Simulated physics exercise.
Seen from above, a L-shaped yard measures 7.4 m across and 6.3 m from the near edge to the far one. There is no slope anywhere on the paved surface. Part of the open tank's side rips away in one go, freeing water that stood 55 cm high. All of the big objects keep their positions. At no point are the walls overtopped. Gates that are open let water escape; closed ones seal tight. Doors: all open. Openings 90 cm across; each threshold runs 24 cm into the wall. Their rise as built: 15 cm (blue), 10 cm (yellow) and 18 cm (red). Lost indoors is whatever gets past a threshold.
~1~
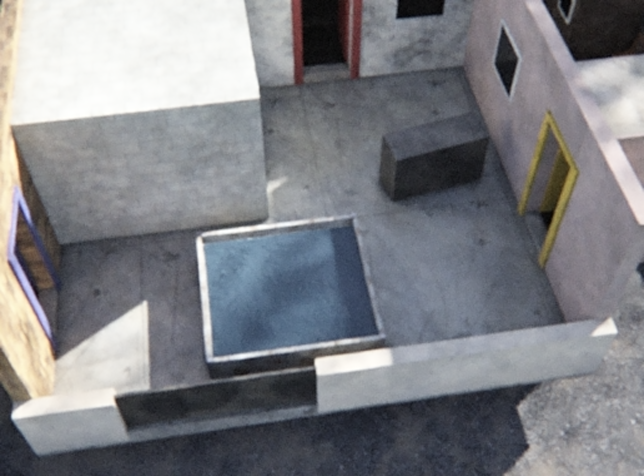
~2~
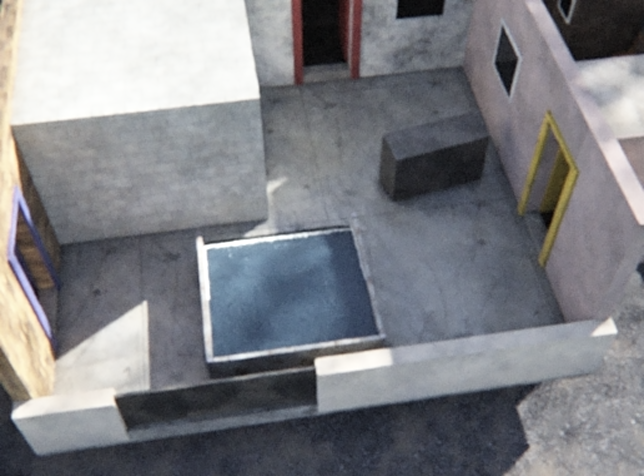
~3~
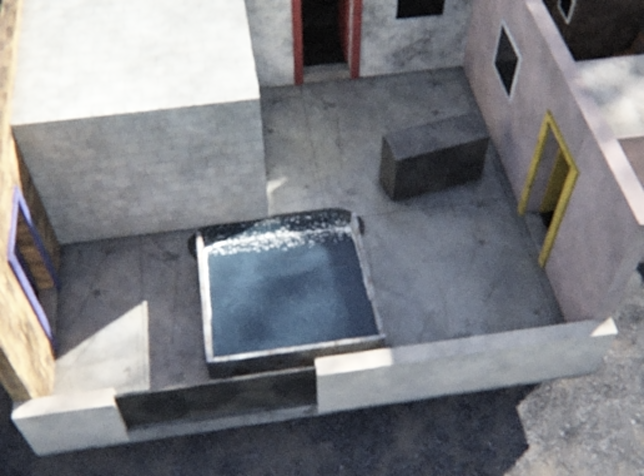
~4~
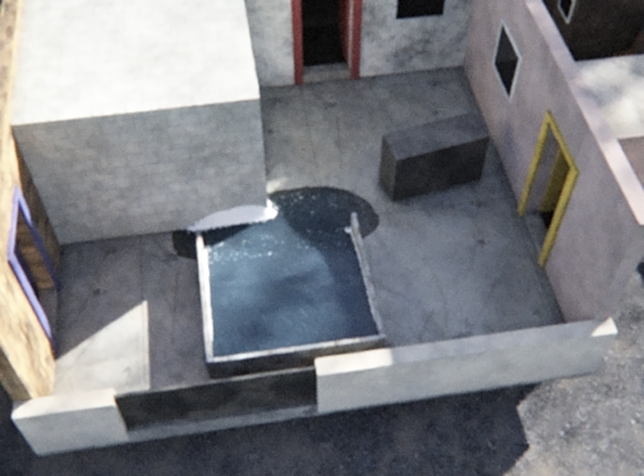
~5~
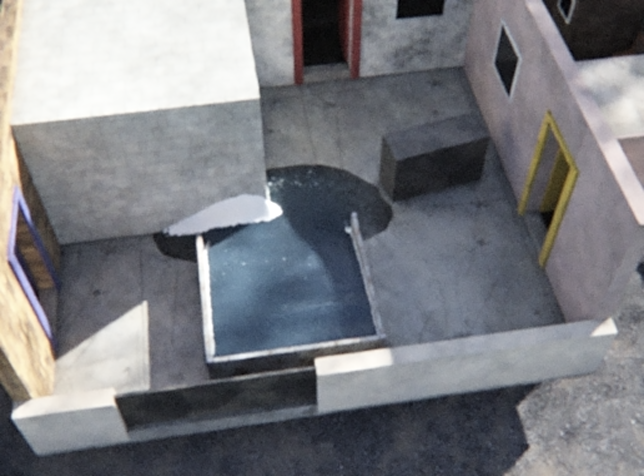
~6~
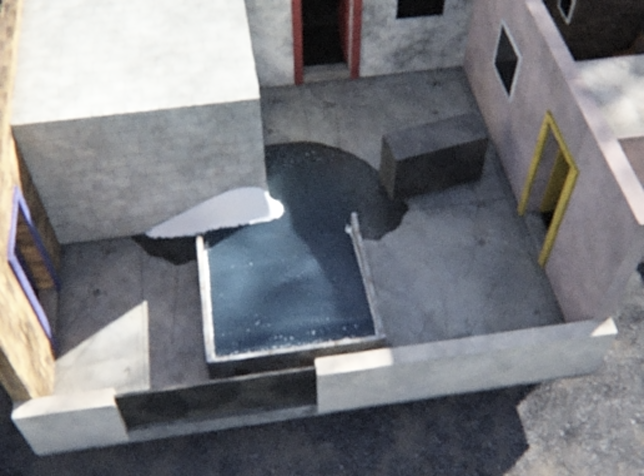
In this clip, seen from above, the far side of an open tank in a walled yard gives way, and water pours out through the gap, spreading in a widening dark pool across the paving toward the dark block.
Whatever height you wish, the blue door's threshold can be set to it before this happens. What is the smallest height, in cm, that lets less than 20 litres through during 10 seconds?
About 11 cm.
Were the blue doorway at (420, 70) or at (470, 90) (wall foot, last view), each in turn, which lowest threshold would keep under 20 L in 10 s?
Roughly 14.5 cm, then roughly 20 cm.
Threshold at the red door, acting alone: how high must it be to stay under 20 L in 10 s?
For red, a step near 19 cm.
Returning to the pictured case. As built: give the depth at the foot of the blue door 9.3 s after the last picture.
Lab note: Depth approx. 5.5 cm.
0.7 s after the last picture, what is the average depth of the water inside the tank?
Close to 31 cm deep on average.
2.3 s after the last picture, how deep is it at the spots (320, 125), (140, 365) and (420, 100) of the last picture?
Approx. 4 / 0 / 5 cm.
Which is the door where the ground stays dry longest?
That would be the yellow door, last of all.
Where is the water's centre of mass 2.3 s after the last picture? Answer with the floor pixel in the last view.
Centre estimate: (286, 220) px, approximately.
Then, 0.7 s after the last picture water covers 35 % of the floor, deepest (40 cm) near (243, 225); it has not reached the blue door.
Then, 2.3 s after the last picture water covers 60 % of the floor, deepest (37 cm) near (465, 71); 16 cm at the blue door, 3 litres in over its 15 cm threshold.
Then, 9.3 s after the last picture water covers 100 % of the floor, deepest (14 cm) near (371, 82); 6 cm at the blue door, 5 litres in over its 15 cm threshold.
At the blue door as built, the water peaked near 18 cm, 1.7 s after the last picture.
With a threshold of 10 cm, 28 litres would have come in within the 10 s; with 13.5 cm, 9 litres. So under 20 litres takes about 11 cm.
